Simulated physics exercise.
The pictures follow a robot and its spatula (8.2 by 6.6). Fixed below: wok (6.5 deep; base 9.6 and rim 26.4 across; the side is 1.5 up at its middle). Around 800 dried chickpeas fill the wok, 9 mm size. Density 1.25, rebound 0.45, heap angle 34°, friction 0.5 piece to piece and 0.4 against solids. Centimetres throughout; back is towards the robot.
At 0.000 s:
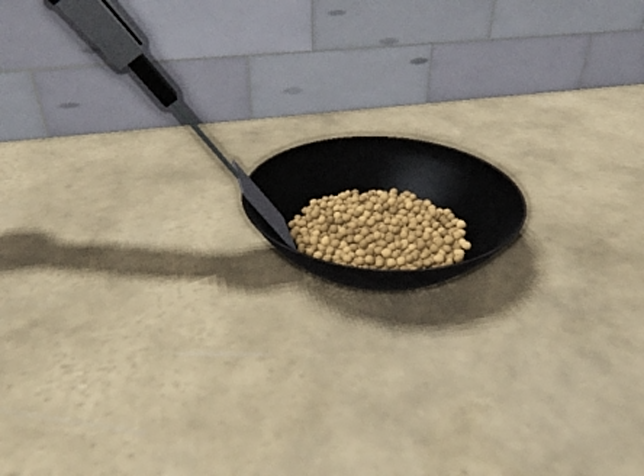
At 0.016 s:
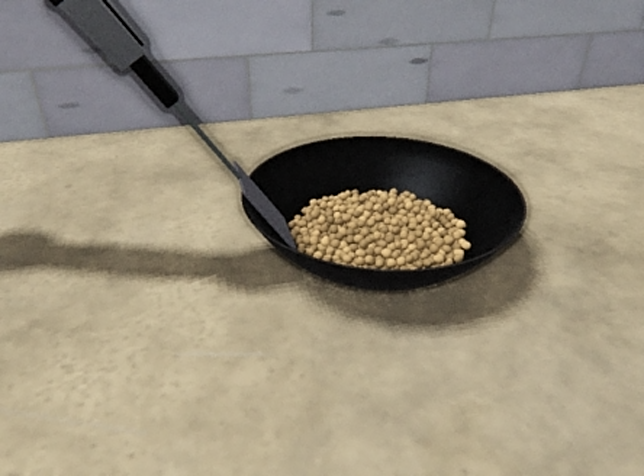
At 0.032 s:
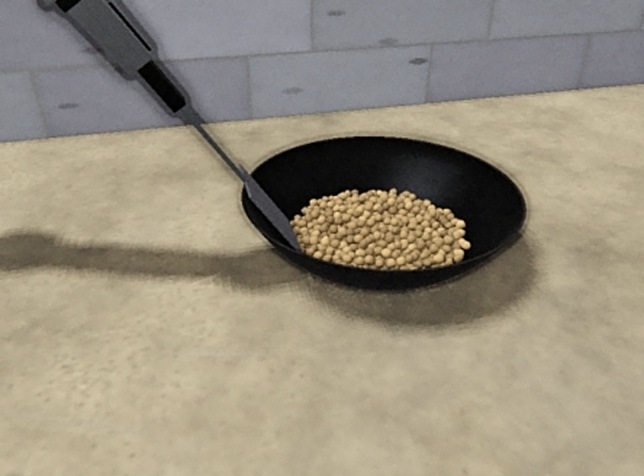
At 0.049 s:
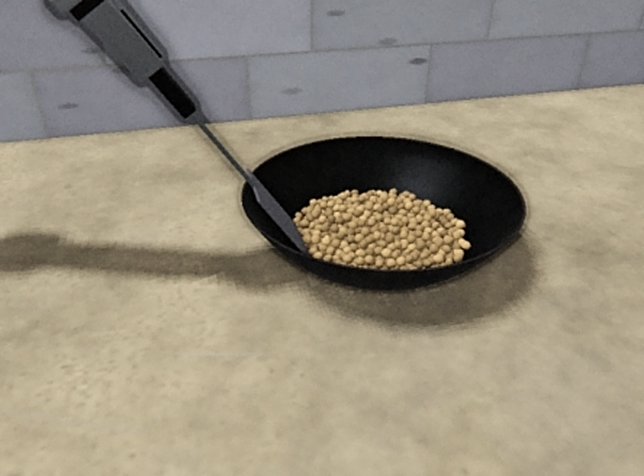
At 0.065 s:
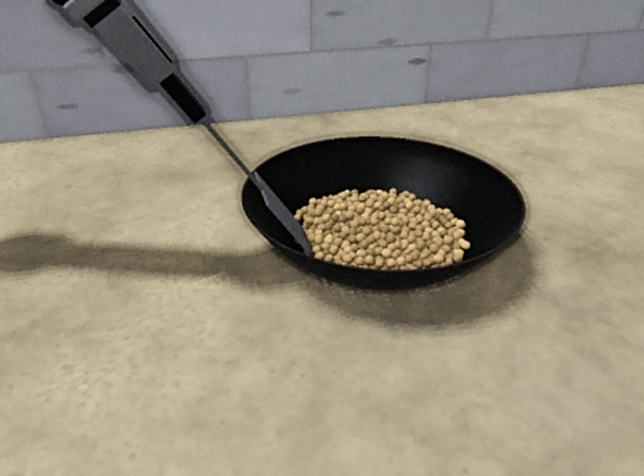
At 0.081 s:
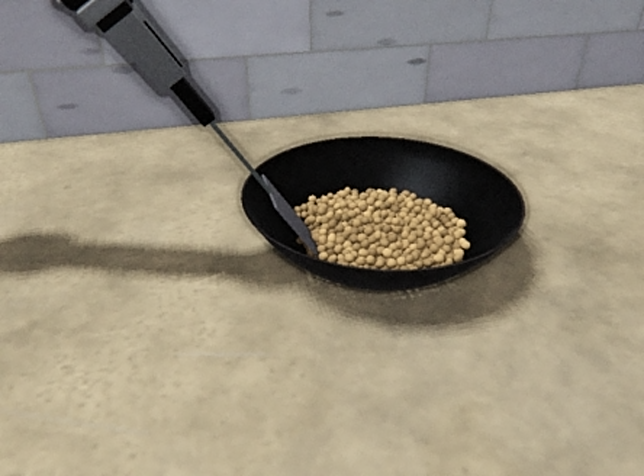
The clip shows a robot tool with a spatula at the left side of a black wok of chickpeas on a mottled surface; the blade slides slightly right and downward against the pile's edge, while the chickpeas barely move.
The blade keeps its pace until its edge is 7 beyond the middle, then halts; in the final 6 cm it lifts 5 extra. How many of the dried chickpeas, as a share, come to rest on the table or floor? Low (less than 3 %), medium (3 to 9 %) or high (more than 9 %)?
A low share, less than 3 %, ends on the table or floor.
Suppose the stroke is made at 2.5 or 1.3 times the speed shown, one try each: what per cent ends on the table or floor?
Some 15 and 0 per cent.
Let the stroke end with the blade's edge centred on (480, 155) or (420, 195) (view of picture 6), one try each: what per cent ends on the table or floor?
Some 10 and 0 per cent.
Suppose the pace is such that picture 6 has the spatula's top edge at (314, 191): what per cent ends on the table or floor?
About 15 per cent.
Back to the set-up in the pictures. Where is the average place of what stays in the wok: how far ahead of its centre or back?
Roughly 4.0 cm ahead.
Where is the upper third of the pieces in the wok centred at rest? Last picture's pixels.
Around (450, 206).
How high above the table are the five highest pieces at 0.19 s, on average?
Some 4 cm.
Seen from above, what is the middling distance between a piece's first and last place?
Some 3 cm.
After 0.19 s, sloping 57°, highest piece 4 above the table; 799 in the wok.
After 0.30 s, sloping 57°, highest piece 6 above the table; 799 in the wok.
After 0.56 s, sloping 57°, highest piece 6 above the table; 799 in the wok.
After 1.61 s, sloping 57°, highest piece 6 above the table; 799 in the wok.
At rest, 799 in the wok. That is 0 % on the table or floor.
